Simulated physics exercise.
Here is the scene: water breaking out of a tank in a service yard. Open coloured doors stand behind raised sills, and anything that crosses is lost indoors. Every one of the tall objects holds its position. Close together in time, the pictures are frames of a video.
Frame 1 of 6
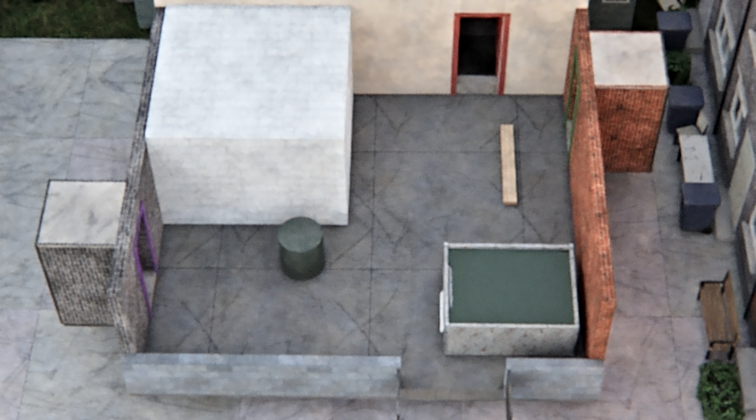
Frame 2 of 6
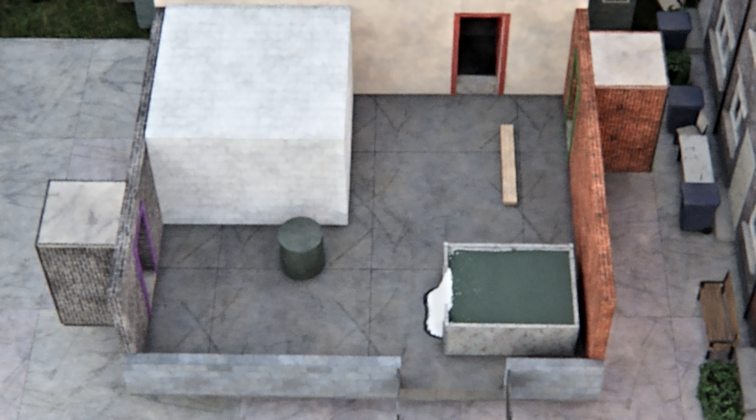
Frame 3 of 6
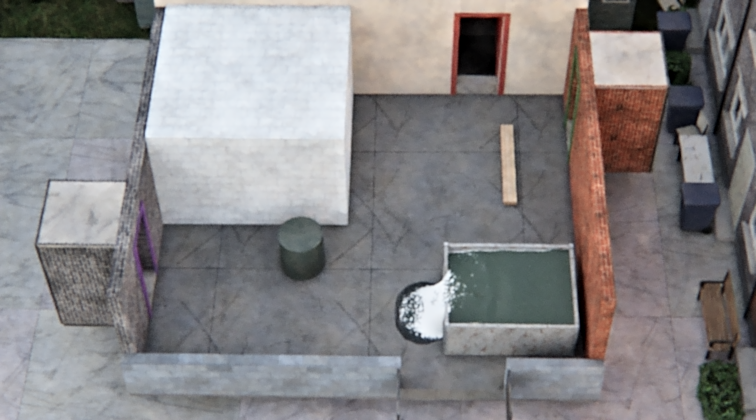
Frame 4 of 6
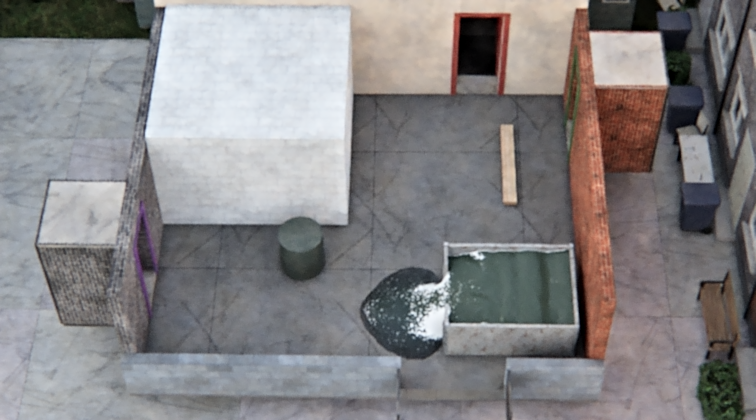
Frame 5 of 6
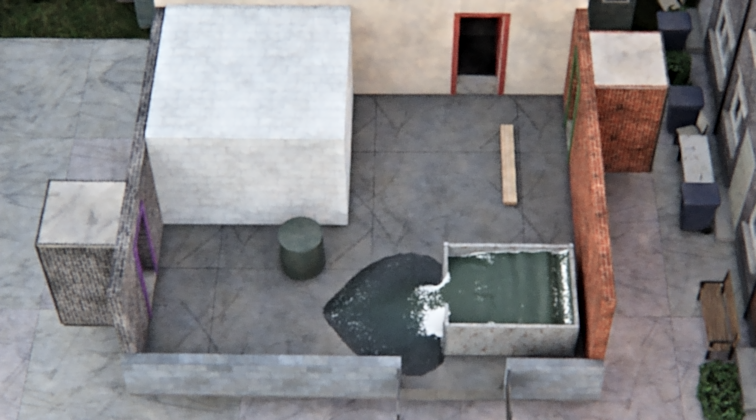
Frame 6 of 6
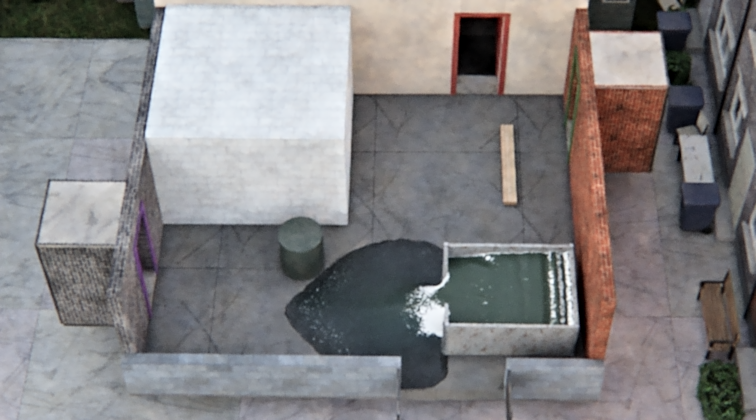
In a walled service yard, water pours from a tank and spreads left across the ground.
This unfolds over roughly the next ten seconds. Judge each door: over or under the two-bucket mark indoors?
My call: Purple door, over; green door, under; red door, under.
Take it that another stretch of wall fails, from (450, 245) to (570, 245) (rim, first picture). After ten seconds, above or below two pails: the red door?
The red one tops the limit.
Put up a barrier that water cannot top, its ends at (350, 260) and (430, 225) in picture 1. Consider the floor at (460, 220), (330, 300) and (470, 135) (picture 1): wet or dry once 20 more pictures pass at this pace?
Listed order: Swamped, swamped, spared.
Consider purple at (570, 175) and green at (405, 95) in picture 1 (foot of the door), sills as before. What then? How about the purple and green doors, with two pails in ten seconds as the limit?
I reckon the purple door admits less while the green door admits less.
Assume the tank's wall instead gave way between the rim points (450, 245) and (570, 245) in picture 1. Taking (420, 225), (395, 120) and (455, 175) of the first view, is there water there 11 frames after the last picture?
Submerged, submerged, submerged.
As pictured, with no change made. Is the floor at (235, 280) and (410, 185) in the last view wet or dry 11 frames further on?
The first spot is inundated and the second bone-dry.
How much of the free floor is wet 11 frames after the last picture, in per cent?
About 45 per cent.
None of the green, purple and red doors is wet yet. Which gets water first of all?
Answer: The purple-painted one.
A moment on, water covers 35 % of the floor; the purple door not reached, the green door not reached, the red door not reached.
Next, water covers 45 % of the floor; the purple door under two buckets in, the green door not reached, the red door not reached.
Then, water covers 50 % of the floor; the purple door far over two buckets in, the green door not reached, the red door not reached.
Later, water covers 60 % of the floor; the purple door far over two buckets in, the green door not reached, the red door not reached.
In the end, water covers 85 % of the floor; the purple door far over two buckets in, the green door not reached, the red door wet at the sill, nothing in.
